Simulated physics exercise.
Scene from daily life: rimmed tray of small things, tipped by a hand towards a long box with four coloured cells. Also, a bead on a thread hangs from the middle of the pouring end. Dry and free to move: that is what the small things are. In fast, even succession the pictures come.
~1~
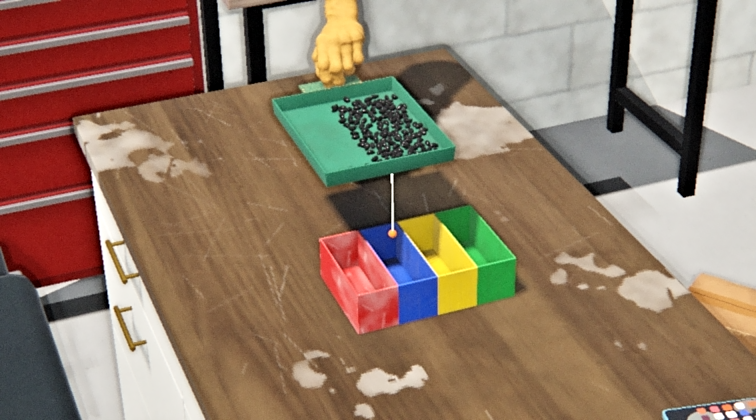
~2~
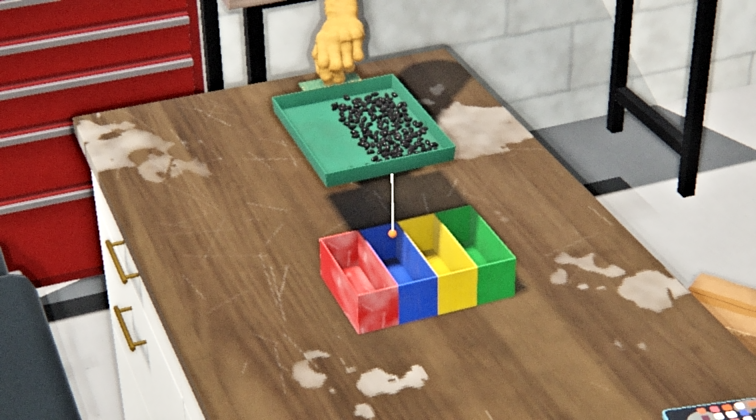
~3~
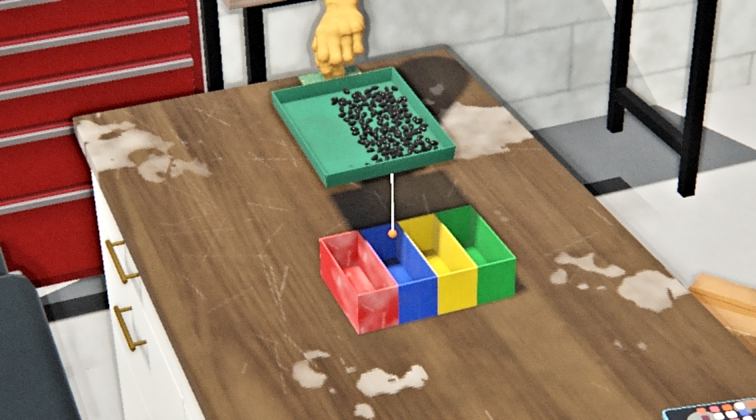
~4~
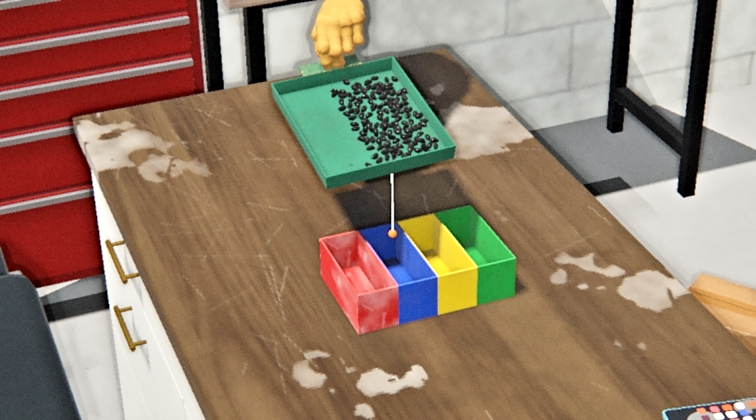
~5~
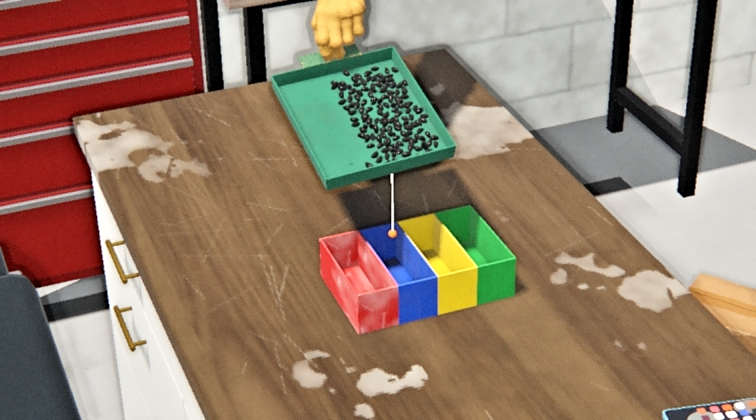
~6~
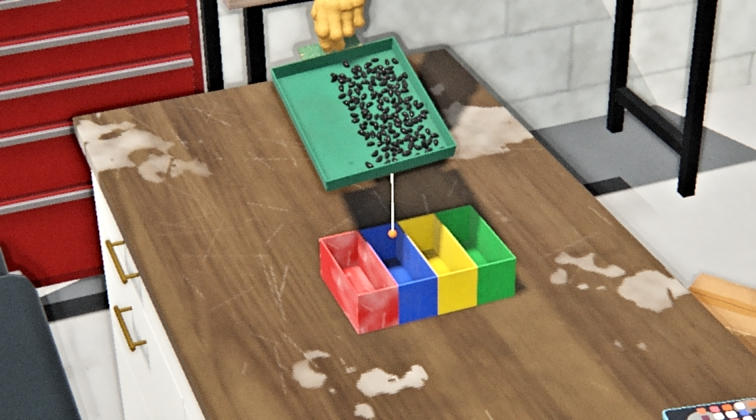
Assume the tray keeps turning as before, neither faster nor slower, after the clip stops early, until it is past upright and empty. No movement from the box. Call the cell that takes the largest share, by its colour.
Most goes to the red cell.
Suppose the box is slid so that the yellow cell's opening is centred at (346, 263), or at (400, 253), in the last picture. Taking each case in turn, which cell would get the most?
Try one: That yellow cell; try two: That blue cell.
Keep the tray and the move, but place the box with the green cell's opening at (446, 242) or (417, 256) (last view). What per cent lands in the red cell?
30% for the first placement, 0% for the second.
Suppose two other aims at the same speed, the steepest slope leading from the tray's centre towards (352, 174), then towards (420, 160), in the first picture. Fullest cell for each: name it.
So the first one goes to that red cell and the second to the yellow cell.
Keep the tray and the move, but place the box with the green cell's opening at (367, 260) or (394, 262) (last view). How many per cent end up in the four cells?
Result, in turn: 60 %, 80 %.
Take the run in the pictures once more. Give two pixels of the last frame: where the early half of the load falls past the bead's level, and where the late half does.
(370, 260) first, (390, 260) later.
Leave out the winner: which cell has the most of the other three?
Next after the leader comes the blue one.
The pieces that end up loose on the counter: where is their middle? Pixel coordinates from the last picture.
My estimate puts the centre near (337, 341).
Soon, tray tipped steeply; all on the tray.
A while on, tray tipped right over; all on the tray.
Towards the end, tray tipped past a quarter turn; about half in the red cell; about a quarter in the blue cell; a small part in the yellow cell; about a quarter falling or outside the box.
Finally, tray tipped past a quarter turn; about half in the red cell; about a quarter in the blue cell; a small part in the yellow cell; none in the green cell; about a quarter outside the box.
